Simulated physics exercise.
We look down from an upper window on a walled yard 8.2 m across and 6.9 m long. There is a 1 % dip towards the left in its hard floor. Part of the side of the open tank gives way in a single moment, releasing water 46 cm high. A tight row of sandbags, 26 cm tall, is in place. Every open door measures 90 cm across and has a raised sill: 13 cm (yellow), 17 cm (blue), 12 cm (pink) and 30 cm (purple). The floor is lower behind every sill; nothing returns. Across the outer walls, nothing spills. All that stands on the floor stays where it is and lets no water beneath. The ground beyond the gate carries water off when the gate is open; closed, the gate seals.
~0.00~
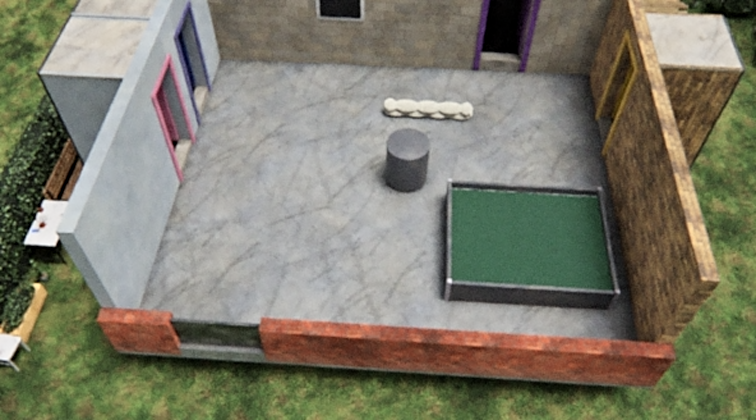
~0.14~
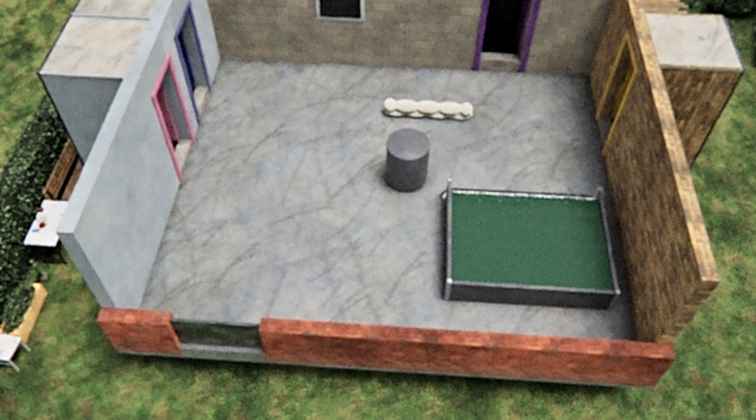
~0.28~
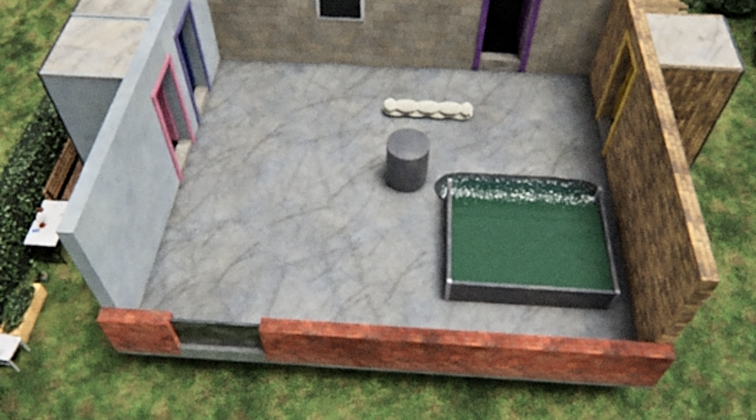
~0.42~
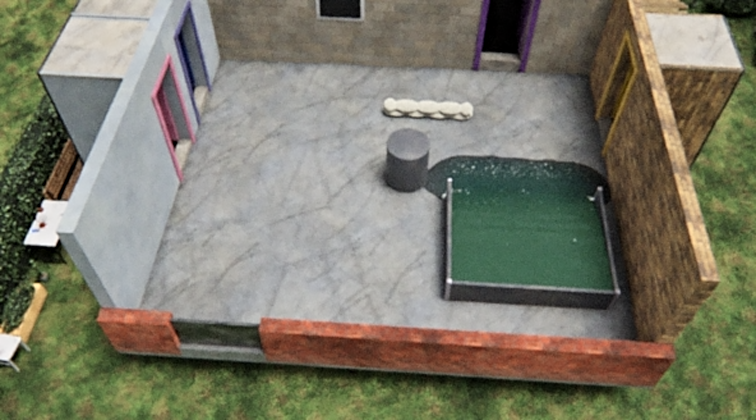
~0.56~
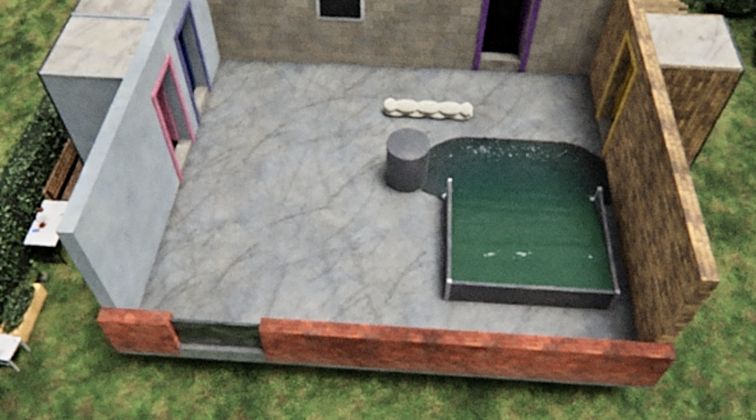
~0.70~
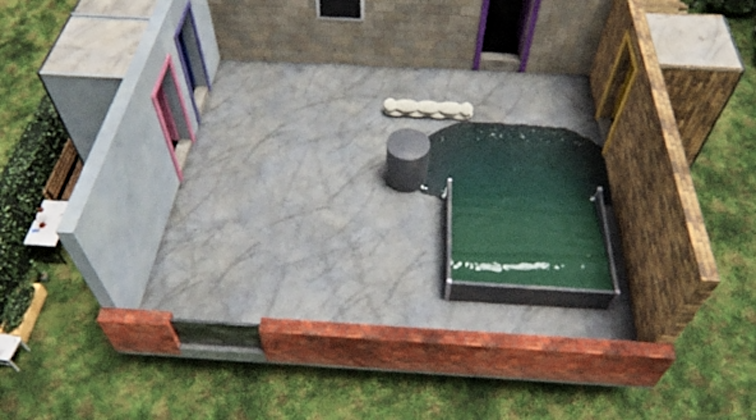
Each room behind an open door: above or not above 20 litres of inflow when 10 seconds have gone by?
In the end yellow door: Limit not crossed; blue door: Limit not crossed; pink door: Limit not crossed; purple door: Limit not crossed.
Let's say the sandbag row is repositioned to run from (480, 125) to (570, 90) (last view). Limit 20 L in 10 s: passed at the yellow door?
Result at yellow: Limit broken.
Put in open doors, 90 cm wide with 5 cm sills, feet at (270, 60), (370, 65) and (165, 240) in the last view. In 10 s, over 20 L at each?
The first one exceeds it, the second one doesn't reach it, and the third one doesn't reach it.
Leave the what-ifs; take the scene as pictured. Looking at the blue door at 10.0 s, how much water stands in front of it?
Depth: Approx. 11.5 cm.
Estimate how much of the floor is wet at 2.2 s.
Roughly 30 % of the floor is wet.
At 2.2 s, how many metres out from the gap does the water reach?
Some 4.6 metres from the gap.
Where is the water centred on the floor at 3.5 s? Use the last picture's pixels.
Centre: Roughly (492, 143) px.
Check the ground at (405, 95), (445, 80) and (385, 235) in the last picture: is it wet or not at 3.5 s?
Listed in sequence, the spots are drenched, drenched and bone dry.
After 1.4 s water covers 25 % of the floor and is deepest (25 cm) near (461, 122); yellow door 8 cm at the sill, 0 L in, blue door not reached, pink door not reached, purple door 14 cm at the sill, 0 L in.
After 2.2 s water covers 30 % of the floor and is deepest (30 cm) near (576, 81); yellow door 11 cm at the sill, 0 L in, blue door not reached, pink door not reached, purple door 28 cm at the sill, 0 L in.
After 3.5 s water covers 45 % of the floor and is deepest (27 cm) near (573, 115); yellow door 9 cm at the sill, 0 L in, blue door not reached, pink door not reached, purple door 25 cm at the sill, 0 L in.
After 6.0 s water covers 65 % of the floor and is deepest (17 cm) near (208, 98); yellow door 9 cm at the sill, 8 L in, blue door 16 cm at the sill, 0 L in, pink door 10 cm at the sill, 0 L in, purple door 9 cm at the sill, 0 L in.
After 10.0 s water covers 80 % of the floor and is deepest (17 cm) near (132, 331); yellow door 3 cm at the sill, 8 L in, blue door 11 cm at the sill, 0 L in, pink door 9 cm at the sill, 0 L in, purple door 4 cm at the sill, 0 L in.
